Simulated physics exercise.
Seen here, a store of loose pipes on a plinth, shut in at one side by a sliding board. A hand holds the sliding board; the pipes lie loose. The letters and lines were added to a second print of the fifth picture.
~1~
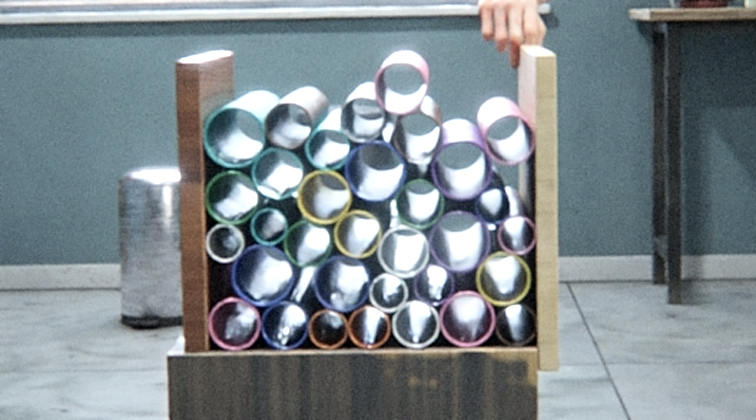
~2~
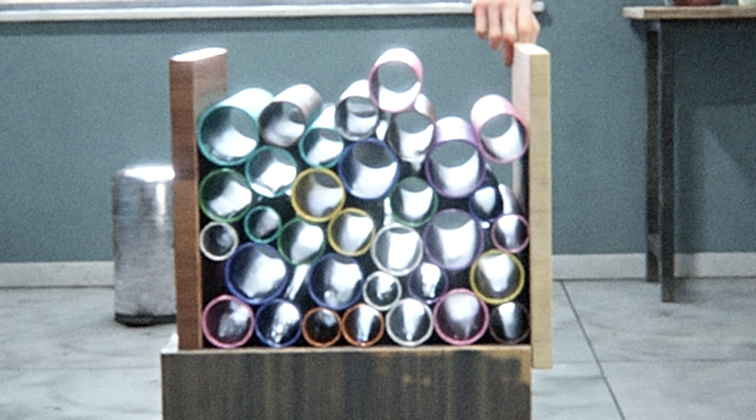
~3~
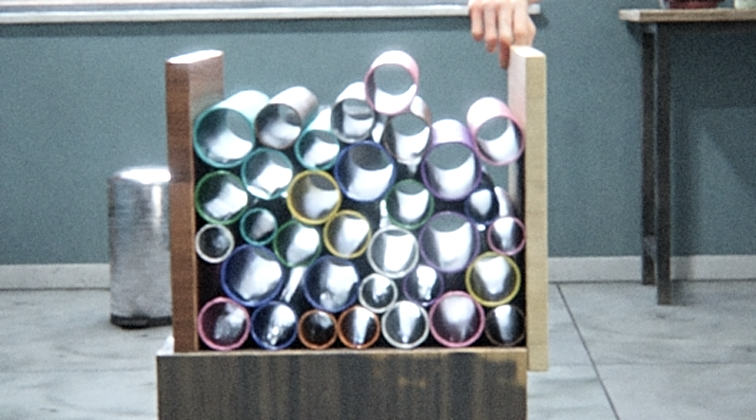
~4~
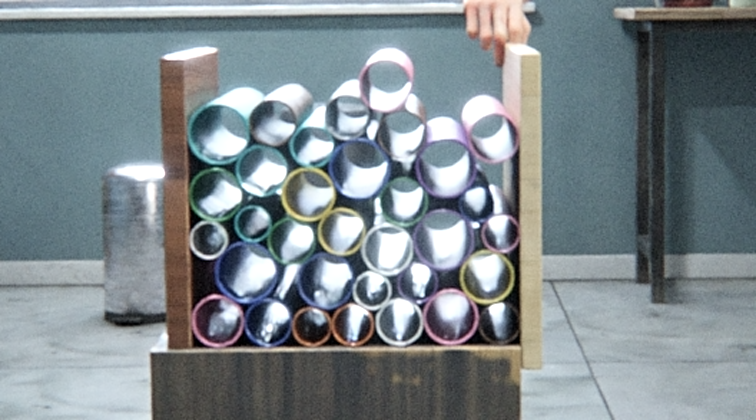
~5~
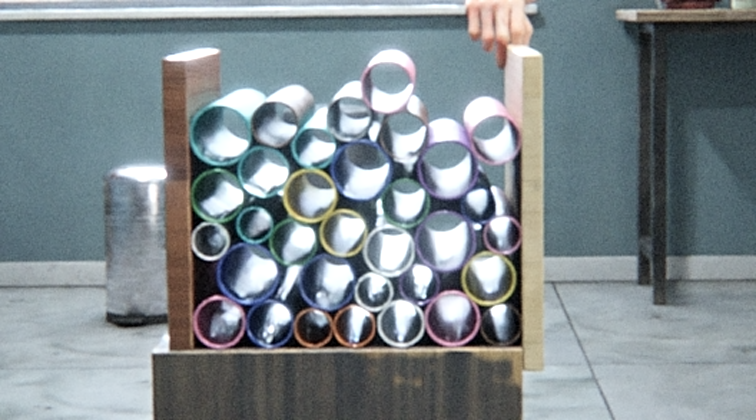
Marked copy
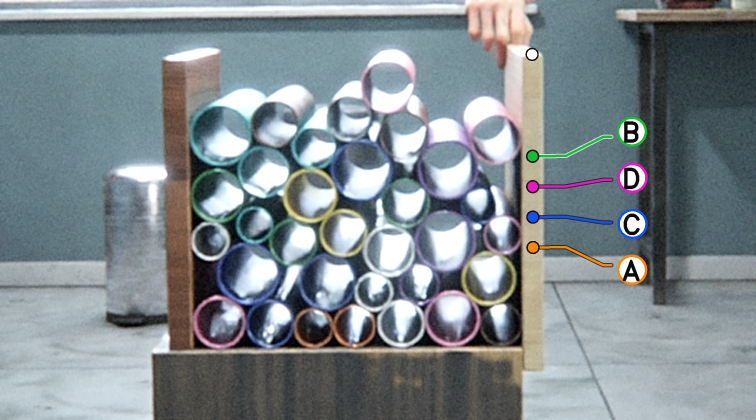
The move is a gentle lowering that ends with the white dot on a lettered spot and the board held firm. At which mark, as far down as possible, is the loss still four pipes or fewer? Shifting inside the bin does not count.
Down to A.
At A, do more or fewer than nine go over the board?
Fewer than nine.
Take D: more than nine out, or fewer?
At D, fewer than nine.
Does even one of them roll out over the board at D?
At D: No.
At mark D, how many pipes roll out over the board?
With D, none.
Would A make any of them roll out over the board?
At A: Yes.
On the marked copy, A at (533, 247); B at (532, 156); C at (533, 217); D at (532, 187); the white dot at (532, 55).
Taking A. A third of the way, top of the board (522, 138).
Two thirds of the way, top of the board (522, 233).
When it is over, top of the board (522, 246), one out over the board.
As for the rest, B none out over the board; C none out over the board; D none out over the board.
